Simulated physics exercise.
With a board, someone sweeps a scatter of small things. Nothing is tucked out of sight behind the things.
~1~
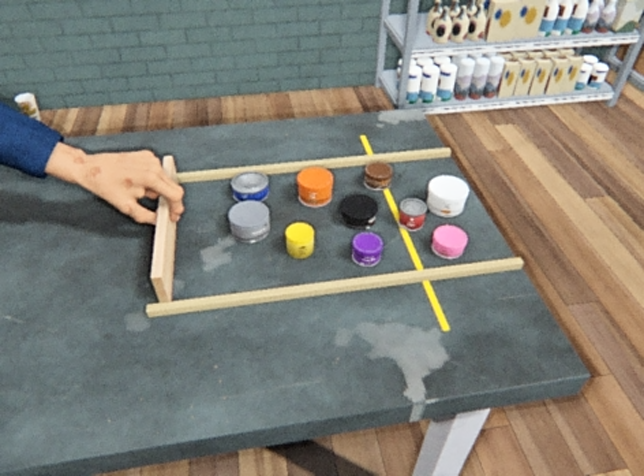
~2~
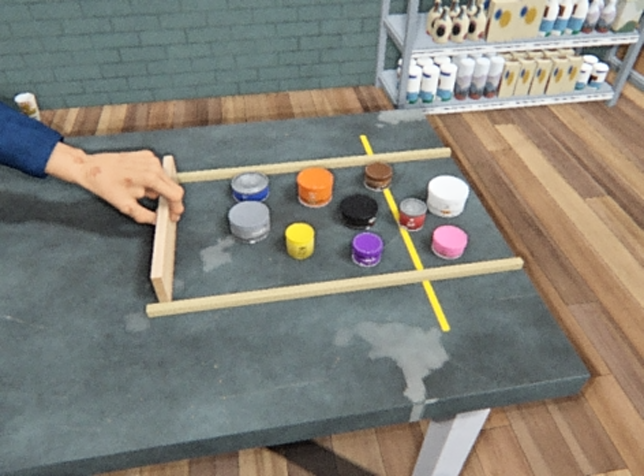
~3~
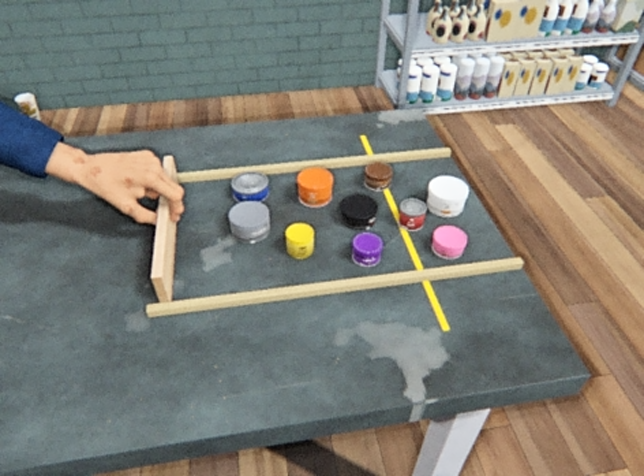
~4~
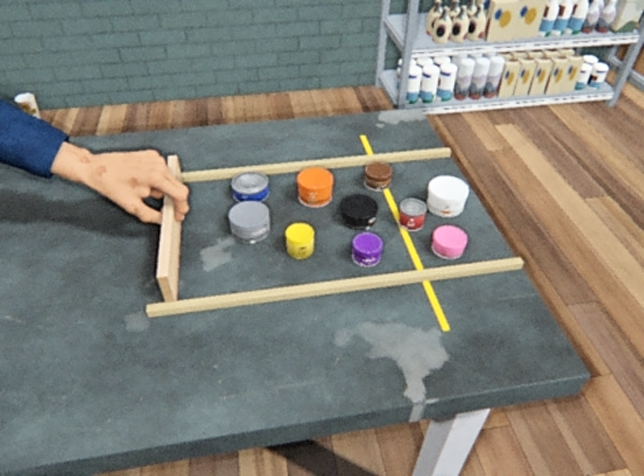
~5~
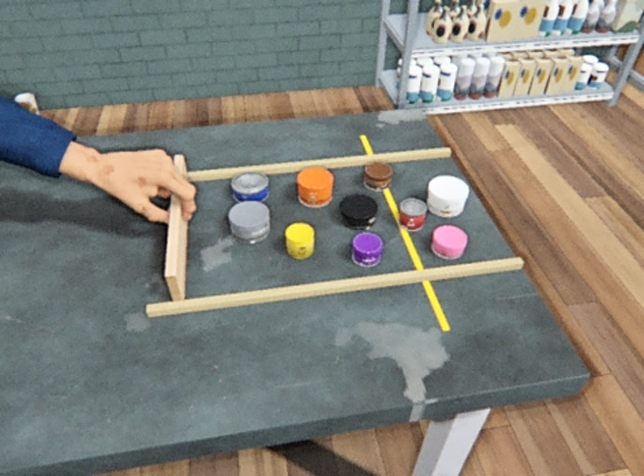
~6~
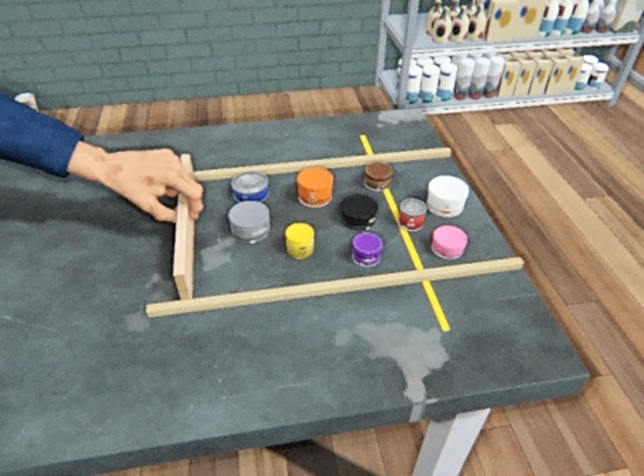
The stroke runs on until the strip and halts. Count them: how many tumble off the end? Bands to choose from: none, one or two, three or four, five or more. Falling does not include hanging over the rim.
Final answer: None.
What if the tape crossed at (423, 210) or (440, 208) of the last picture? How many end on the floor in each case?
The floor gets 2 the first time and 4 the second.
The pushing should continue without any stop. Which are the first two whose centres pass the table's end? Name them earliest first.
Going earliest first, it's the white tin and then the red pot.
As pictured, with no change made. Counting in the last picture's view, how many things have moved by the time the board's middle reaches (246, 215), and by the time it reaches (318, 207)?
I make it 2 at the first spot and 5 at the other.
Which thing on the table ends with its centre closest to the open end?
That's the white tin.
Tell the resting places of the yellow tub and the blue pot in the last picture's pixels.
Roughly at (419, 227) and at (398, 173), in that order.
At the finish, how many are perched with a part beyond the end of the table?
Count of overhanging things: 1.
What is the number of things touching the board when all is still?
That comes to 4.
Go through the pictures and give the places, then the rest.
White tin (447, 197); pink tin (449, 242); red pot (412, 215); board (167, 223); tape (396, 213), in the first frame.
Pink tin (449, 243); black tub (358, 212), in the second frame.
Red pot (412, 215); blue pot (251, 188), in the third frame.
White tin (447, 197); orange pot (315, 188), in the fourth frame.
Pink tin (449, 243); grey tub (250, 222), in the fifth frame.
White tin (447, 197); pink tin (449, 243); red pot (412, 215); board (186, 221); tape (396, 213), in the sixth frame.
A little later, none off yet; white tin at rest near (447, 197); pink tin at rest near (449, 243); red pot at rest near (412, 215).
When it is over, the number that fall off is zero.
